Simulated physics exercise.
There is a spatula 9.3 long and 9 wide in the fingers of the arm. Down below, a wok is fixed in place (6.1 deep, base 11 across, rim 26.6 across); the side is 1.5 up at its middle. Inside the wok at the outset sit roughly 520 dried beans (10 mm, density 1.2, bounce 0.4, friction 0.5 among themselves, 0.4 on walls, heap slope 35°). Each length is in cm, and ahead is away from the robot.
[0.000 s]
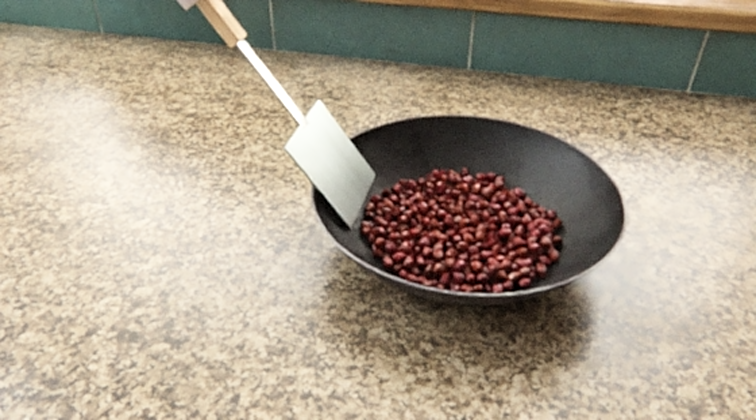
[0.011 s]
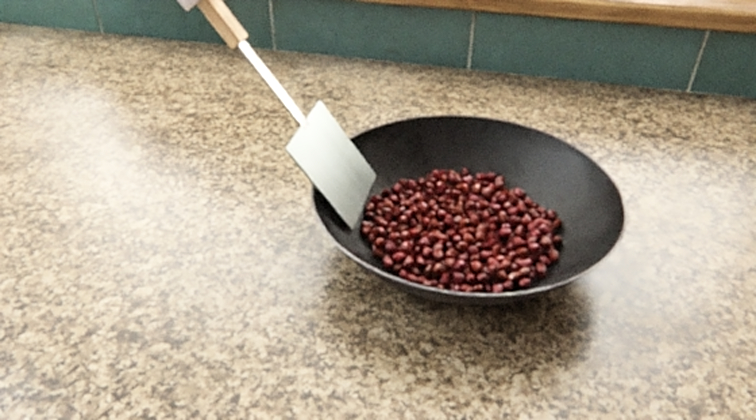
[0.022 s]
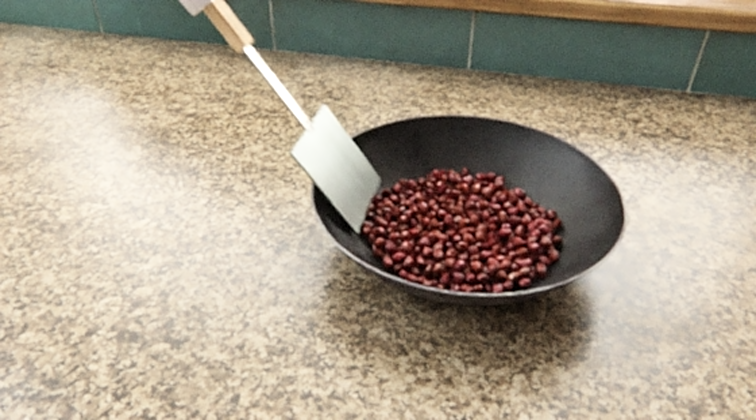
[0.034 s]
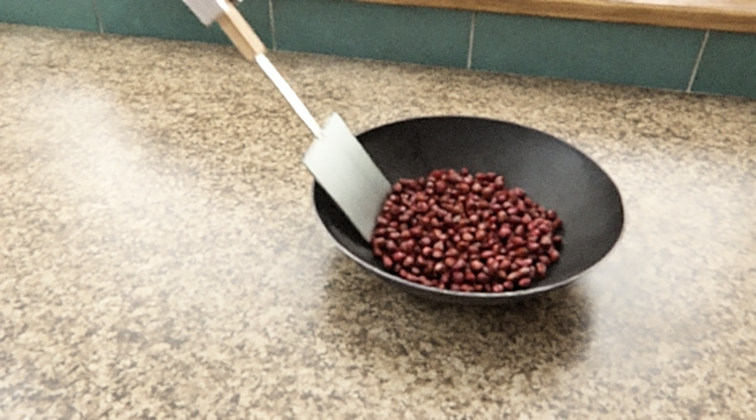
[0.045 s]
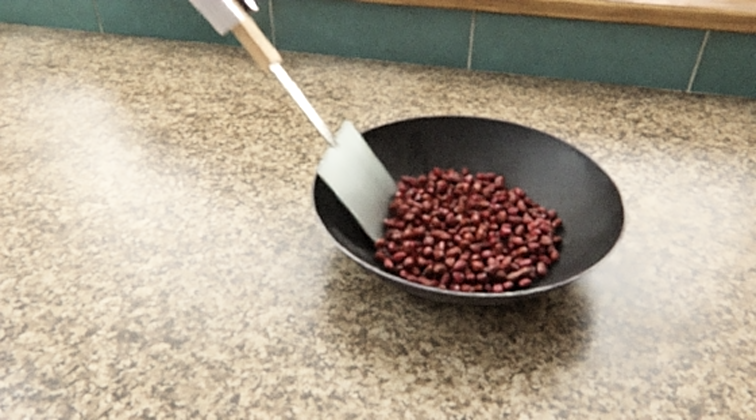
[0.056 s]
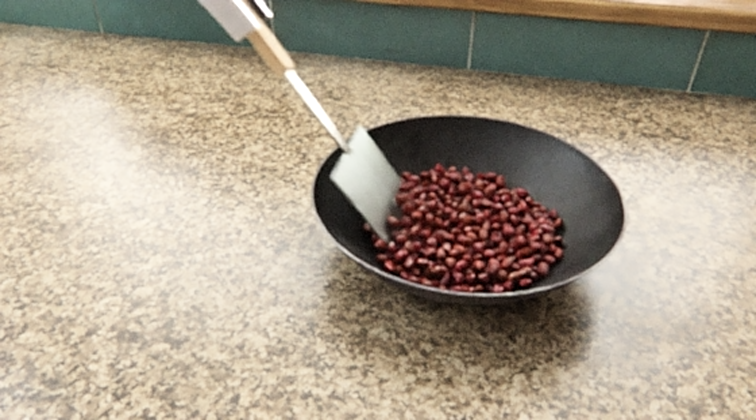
At the start, a metal spatula with a wooden handle leans against the left inner side of a black wok holding a heap of dark red beans on a speckled countertop. The spatula then slides a short way right and slightly down, nudging the beans at the heap's left edge.
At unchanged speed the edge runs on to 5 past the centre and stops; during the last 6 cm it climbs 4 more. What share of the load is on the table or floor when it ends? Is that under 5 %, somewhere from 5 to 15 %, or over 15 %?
It is from 5 to 15 %.
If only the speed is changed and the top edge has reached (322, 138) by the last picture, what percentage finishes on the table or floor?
Near 0 in a hundred.
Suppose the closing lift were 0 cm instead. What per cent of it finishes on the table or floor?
5 per cent.
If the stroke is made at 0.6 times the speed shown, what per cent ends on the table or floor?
Near 0 in a hundred.
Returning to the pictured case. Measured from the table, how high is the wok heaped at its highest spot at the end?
It reaches roughly 6.5 cm.
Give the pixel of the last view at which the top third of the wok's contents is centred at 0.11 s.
At about (505, 219).
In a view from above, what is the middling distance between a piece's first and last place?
I'd put it at close to 4 centimetres.
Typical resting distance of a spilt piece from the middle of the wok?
30 cm.
By 0.08 s, sloping 54°, highest piece 5 above the table; 525 in the wok.
By 0.11 s, sloping 54°, highest piece 7 above the table; 525 in the wok.
By 0.33 s, sloping 54°, highest piece 7 above the table; 481 in the wok, 31 on the table or floor, 13 on the blade or in flight.
By 1.38 s, sloping 54°, highest piece 6 above the table; 481 in the wok, 44 on the table or floor.
Final count, 481 in the wok, 44 on the table or floor. That is 8 % on the table or floor.
